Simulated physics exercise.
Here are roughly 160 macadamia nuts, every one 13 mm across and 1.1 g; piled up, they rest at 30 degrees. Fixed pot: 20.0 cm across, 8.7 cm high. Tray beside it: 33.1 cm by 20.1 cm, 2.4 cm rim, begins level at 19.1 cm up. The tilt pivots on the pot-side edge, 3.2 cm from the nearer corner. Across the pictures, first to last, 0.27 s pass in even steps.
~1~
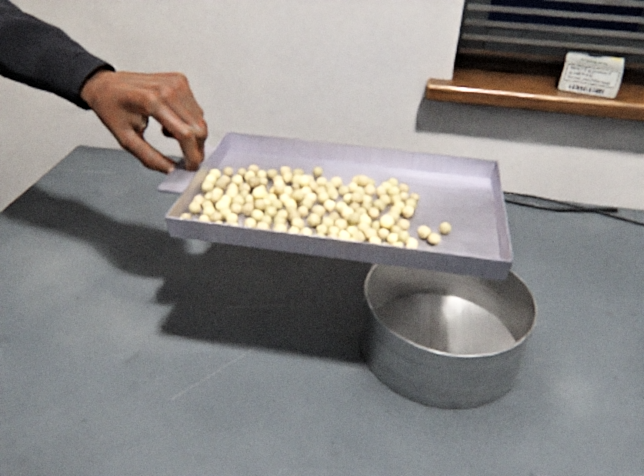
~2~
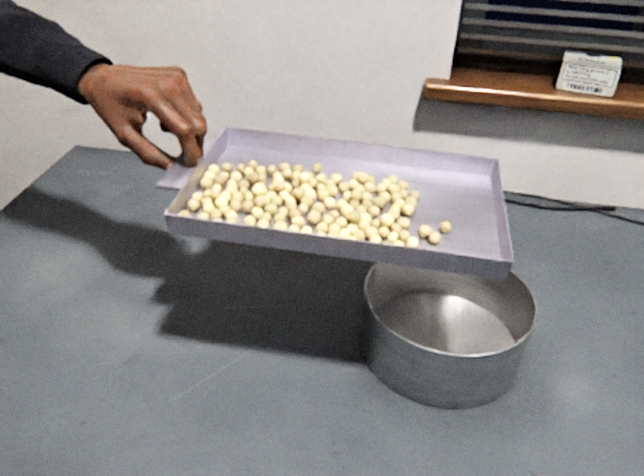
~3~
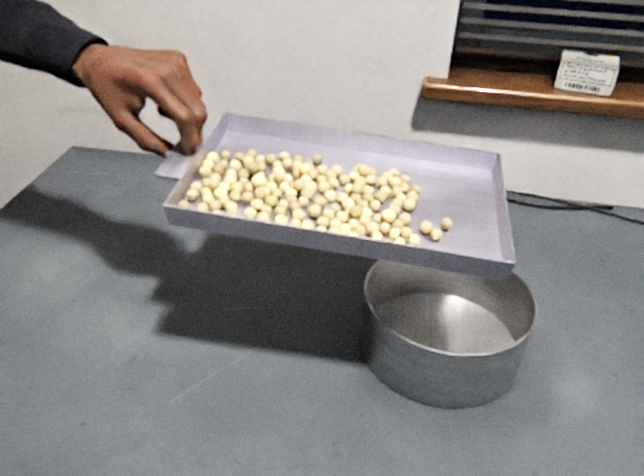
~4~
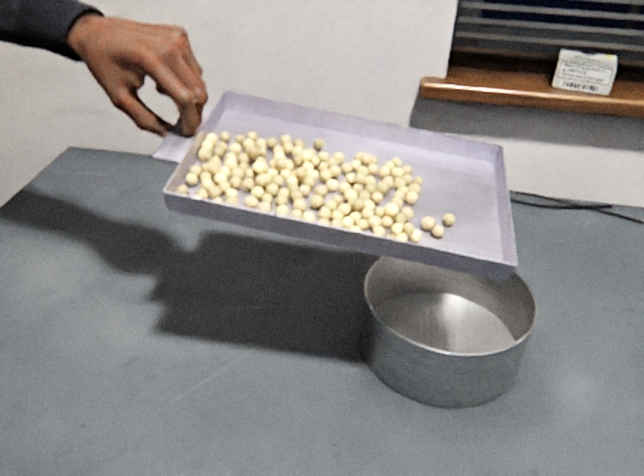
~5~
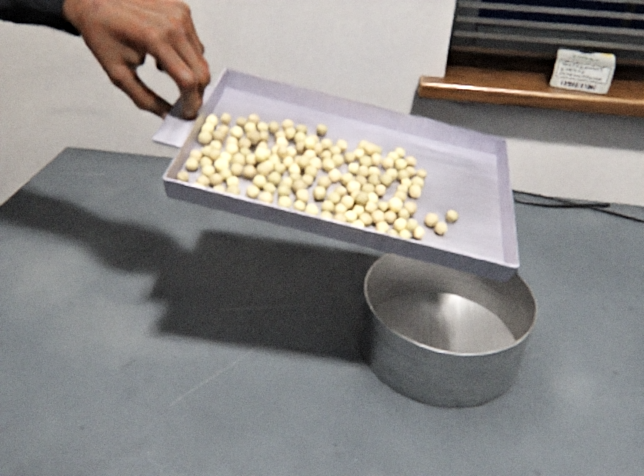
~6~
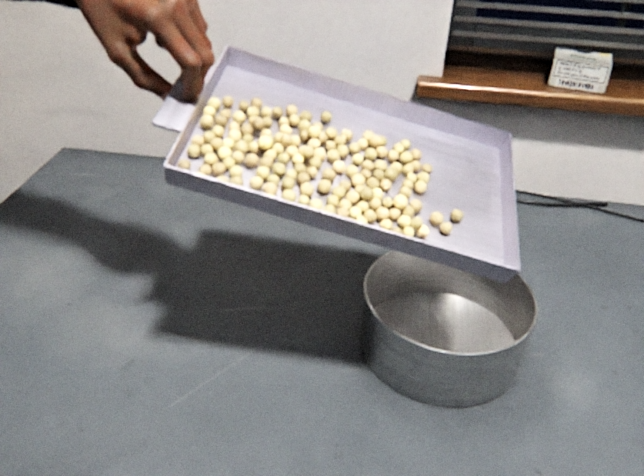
A hand raising the left end of a lilac tray of round, pale nuts, steadily steepening its slant beside a metal pot.
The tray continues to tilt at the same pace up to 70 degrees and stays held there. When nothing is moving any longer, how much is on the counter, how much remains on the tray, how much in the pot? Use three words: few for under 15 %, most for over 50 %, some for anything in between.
Counter: Some; tray: Most; pot: Few.
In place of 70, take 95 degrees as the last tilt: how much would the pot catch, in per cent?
Roughly 0 %.
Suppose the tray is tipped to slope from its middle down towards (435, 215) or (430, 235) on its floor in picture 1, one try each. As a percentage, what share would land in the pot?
I'd put it at roughly 5 per cent for the first tilt and roughly 0 per cent for the second.
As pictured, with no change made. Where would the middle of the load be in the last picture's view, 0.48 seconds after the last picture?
Look near (445, 183) in the last picture.
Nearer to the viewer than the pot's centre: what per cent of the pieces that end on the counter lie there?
Near 90 in a hundred.
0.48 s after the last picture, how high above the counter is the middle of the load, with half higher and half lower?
Median height: Approx. 28 cm.
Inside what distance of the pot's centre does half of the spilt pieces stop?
That comes to near 24 cm.
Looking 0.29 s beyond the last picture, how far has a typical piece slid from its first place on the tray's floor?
Roughly 5 cm.
Then, 0.29 s after the last picture, tilt 44 degrees; the tray holds 100 %, the pot 0 %.
Then, 0.48 s after the last picture, tilt 61 degrees; the tray holds 100 %, the pot 0 %.
Then, 0.79 s after the last picture, tilt 70 degrees; the tray holds 95 %, the pot 0 %.
In the end, counter 35 %, tray 65 %, pot 0 %.
